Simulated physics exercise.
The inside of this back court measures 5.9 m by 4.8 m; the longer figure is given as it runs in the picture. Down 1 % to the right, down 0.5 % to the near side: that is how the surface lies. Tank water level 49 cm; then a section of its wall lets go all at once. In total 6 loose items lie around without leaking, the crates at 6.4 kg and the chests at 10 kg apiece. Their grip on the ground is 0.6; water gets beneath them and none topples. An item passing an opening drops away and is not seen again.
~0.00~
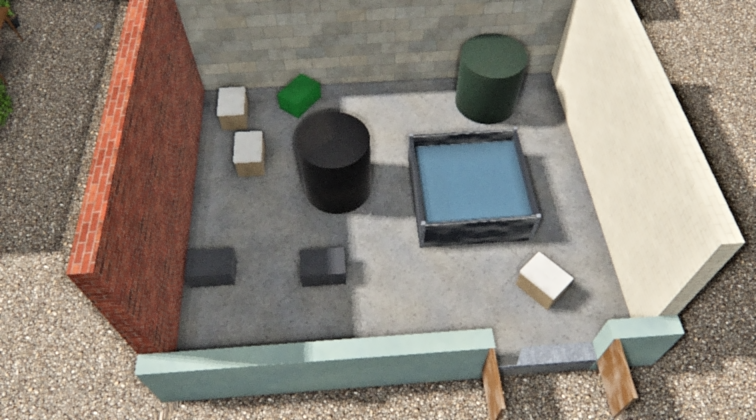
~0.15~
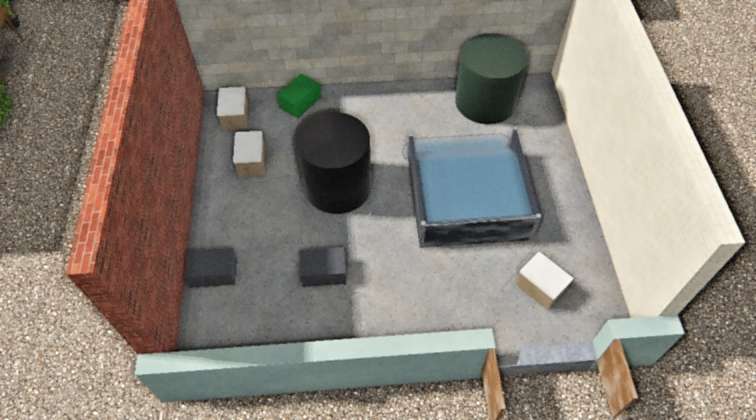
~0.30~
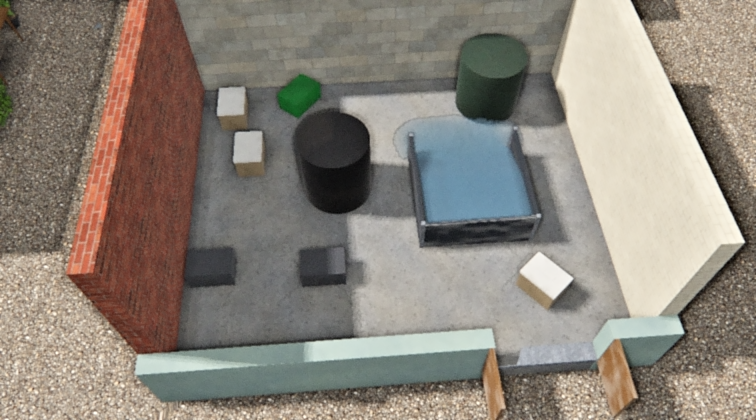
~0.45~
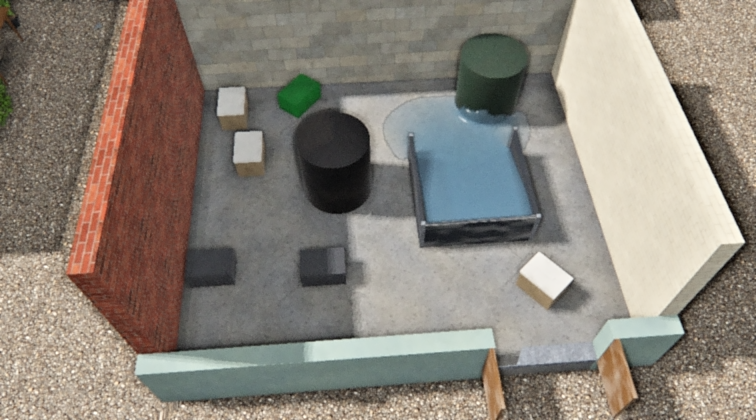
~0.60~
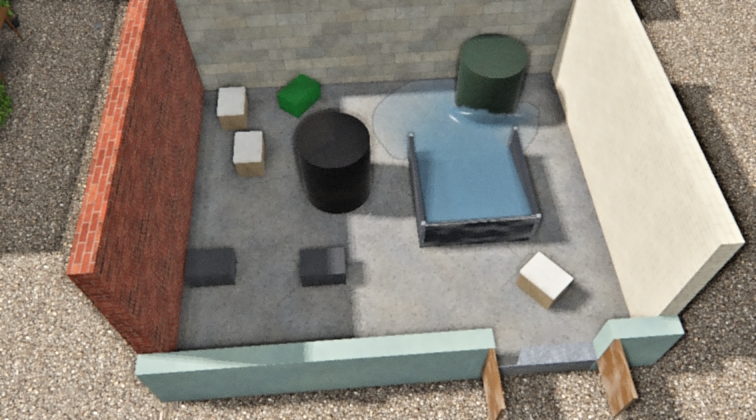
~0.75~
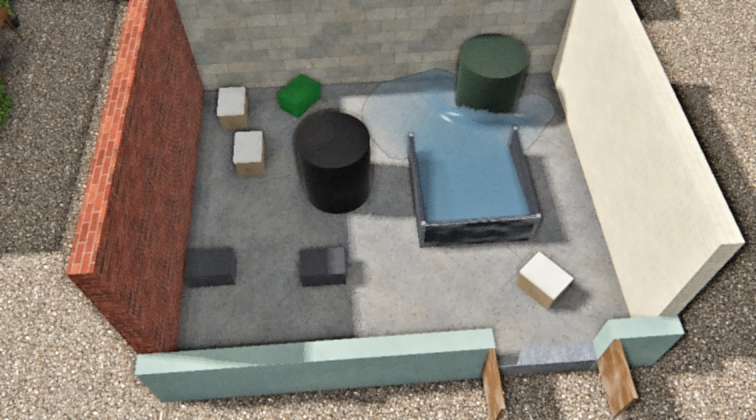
A walled back court with a grey floor is seen from high above its near side, with red brick on the left, cream on the right and a gap in the low teal front wall. A black cylinder, a dark green one, a green crate, pale crates and dark chests stand around a blue water tank. Water spreads from the tank's open far side around the green cylinder, while everything else and the camera stay still.
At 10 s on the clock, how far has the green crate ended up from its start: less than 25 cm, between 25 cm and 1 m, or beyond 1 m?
It relocates a long way.
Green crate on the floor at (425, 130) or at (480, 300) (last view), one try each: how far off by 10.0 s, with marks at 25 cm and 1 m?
Run one, it gets swept far; run two, it gets moved partway.
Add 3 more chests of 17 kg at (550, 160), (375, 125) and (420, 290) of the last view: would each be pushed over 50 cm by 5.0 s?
First outside the limit, then outside the limit, then inside the limit.
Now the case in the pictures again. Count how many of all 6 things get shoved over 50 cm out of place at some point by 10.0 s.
Result: 5.
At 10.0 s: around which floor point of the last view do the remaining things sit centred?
(407, 304).
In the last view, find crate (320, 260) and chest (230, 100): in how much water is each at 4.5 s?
I'd put it at 1 cm and 10 cm respectively.
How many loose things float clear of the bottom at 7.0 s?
Just then, the number is 3.
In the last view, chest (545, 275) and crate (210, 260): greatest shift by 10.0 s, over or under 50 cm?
First one stayed inside, second one went too far.
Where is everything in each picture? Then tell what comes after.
The green crate at (298, 89), on the bottom; water covers 2.2 m2; 0 of 6 have shifted, in the first frame.
The green crate at (298, 89) rests on the ground; 3.0 m2 under water; 0 of 6 have shifted, in the second frame.
The green crate at (298, 89), on the bottom; water covers 3.7 m2; 0 of 6 have shifted, in the third frame.
The green crate at (298, 89) rests on the ground; 4.4 m2 under water; 0 of 6 have shifted, in the fourth frame.
The green crate at (298, 89) rests on the ground; 5.2 m2 under water; 0 of 6 have shifted, in the fifth frame.
The green crate at (298, 89) rests on the ground; water covers 5.8 m2; 0 of 6 have shifted, in the sixth frame.
After 2.0 s the green crate is near (264, 103), 0.6 m from its start, aground; 0 of 6 are out; 0 afloat.
After 4.5 s the green crate is near (245, 162), 1.7 m from its start, afloat; 0 of 6 are out; 2 afloat.
After 7.0 s the green crate is near (339, 246), 3.0 m from its start, aground; 0 of 6 are out; 3 afloat.
After 10.0 s the green crate is near (397, 244), 3.3 m from its start, afloat; 0 of 6 are out; 5 afloat.
